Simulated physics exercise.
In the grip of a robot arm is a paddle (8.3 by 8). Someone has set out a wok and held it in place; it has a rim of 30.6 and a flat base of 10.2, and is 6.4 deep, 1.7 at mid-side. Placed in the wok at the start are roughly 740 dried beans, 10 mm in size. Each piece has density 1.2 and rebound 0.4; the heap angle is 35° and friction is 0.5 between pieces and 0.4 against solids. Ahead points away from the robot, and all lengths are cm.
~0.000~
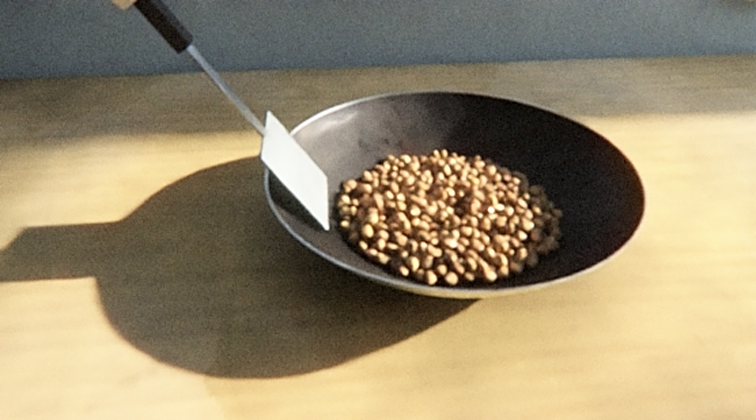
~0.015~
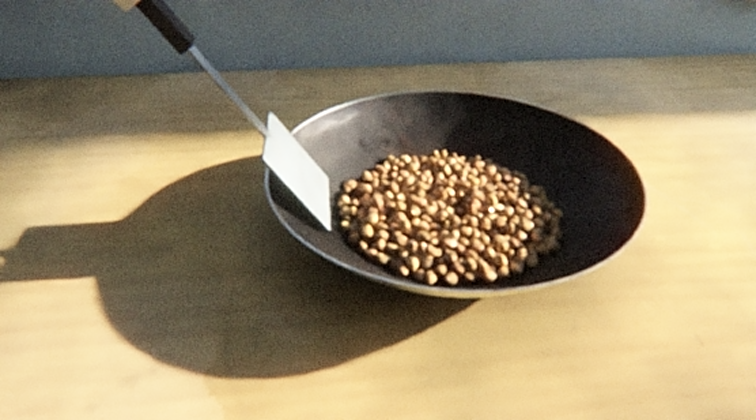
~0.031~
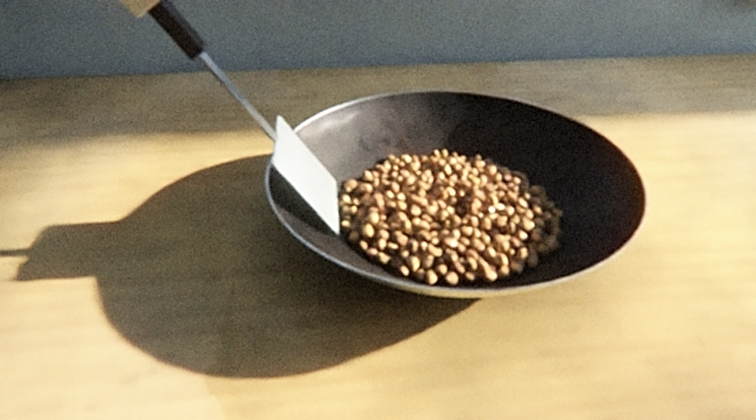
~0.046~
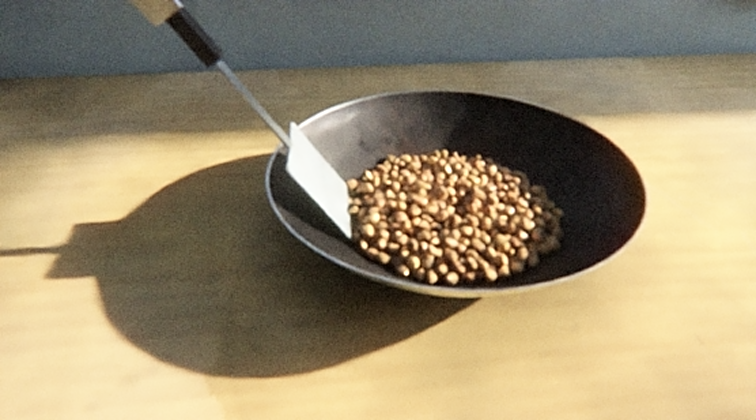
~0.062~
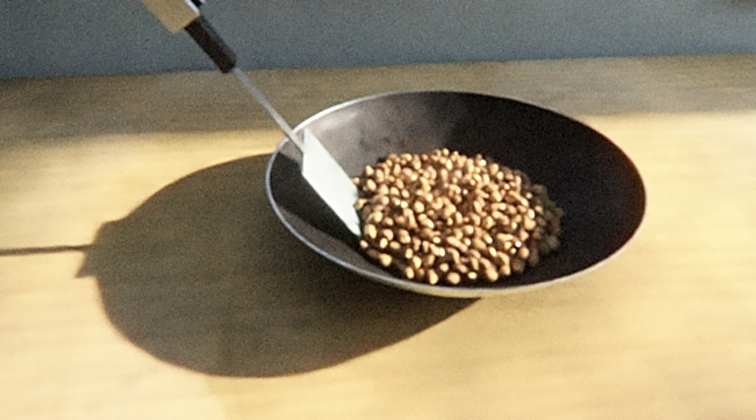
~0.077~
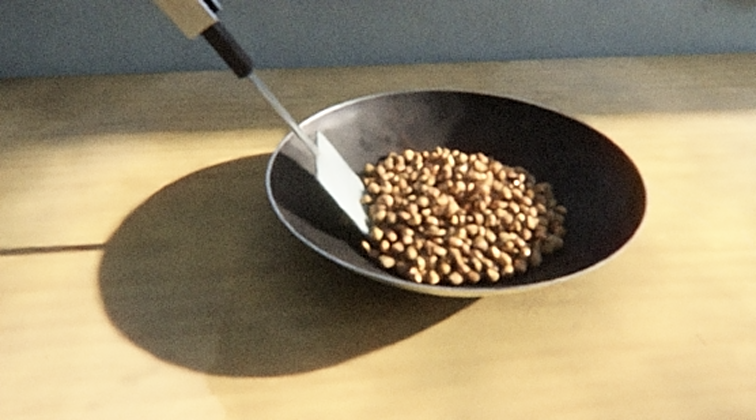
A dark wok with a pale rim sits on a sunlit, light wooden surface before a grey-blue background, seen from above at an angle, its broad shadow stretching left. Small brown beans lie heaped inside, and a white paddle on a thin metal rod with a black grip reaches in from the upper left. The paddle slides slowly right and downward, nudging the pile's left edge slightly rightward, while the wok and camera stay still.
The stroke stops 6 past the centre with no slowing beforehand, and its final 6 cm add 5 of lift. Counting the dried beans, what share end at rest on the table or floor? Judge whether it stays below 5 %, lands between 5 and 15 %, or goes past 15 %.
It stays below 5 %.
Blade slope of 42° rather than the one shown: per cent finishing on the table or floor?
Around 0 in a hundred.
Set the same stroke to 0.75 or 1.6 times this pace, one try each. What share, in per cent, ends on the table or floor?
About 0 and 10 per cent.
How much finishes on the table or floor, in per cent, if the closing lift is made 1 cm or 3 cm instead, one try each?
First try around 0 percent, second try around 0 percent.
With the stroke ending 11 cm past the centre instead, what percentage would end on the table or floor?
Roughly 20 %.
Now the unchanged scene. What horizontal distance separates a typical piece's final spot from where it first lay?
5 cm.
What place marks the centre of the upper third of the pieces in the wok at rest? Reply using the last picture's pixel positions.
The middle lies somewhere around (556, 180).
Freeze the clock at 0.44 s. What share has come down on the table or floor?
Roughly 0 per cent.
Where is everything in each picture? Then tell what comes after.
Paddle top edge at (264, 133), sloping 57°; upper third of the load around (449, 203), from x 345 to 555, top at y 155; 742 in the wok, in the first picture.
Paddle top edge at (266, 134), sloping 57°; upper third of the load around (449, 203), from x 345 to 555, top at y 155, in the second picture.
Paddle top edge at (275, 138), sloping 57°; upper third of the load around (450, 202), from x 345 to 555, top at y 155, in the third picture.
Paddle top edge at (289, 144), sloping 57°; upper third of the load around (450, 202), from x 350 to 555, top at y 155, in the fourth picture.
Paddle top edge at (303, 150), sloping 57°; upper third of the load around (447, 200), from x 350 to 560, top at y 155, in the fifth picture.
Paddle top edge at (317, 153), sloping 57°; upper third of the load around (453, 198), from x 345 to 560, top at y 155; 742 in the wok, in the sixth picture.
After 0.14 s, sloping 57°, highest piece 5 above the table; 742 in the wok.
After 0.21 s, sloping 57°, highest piece 6 above the table; 742 in the wok.
After 0.44 s, sloping 57°, highest piece 7 above the table; 740 in the wok, 2 on the blade or in flight.
After 1.49 s, sloping 57°, highest piece 7 above the table; 740 in the wok, 2 on the table or floor.
At rest, 740 in the wok, 2 on the table or floor. That is 0 % on the table or floor.
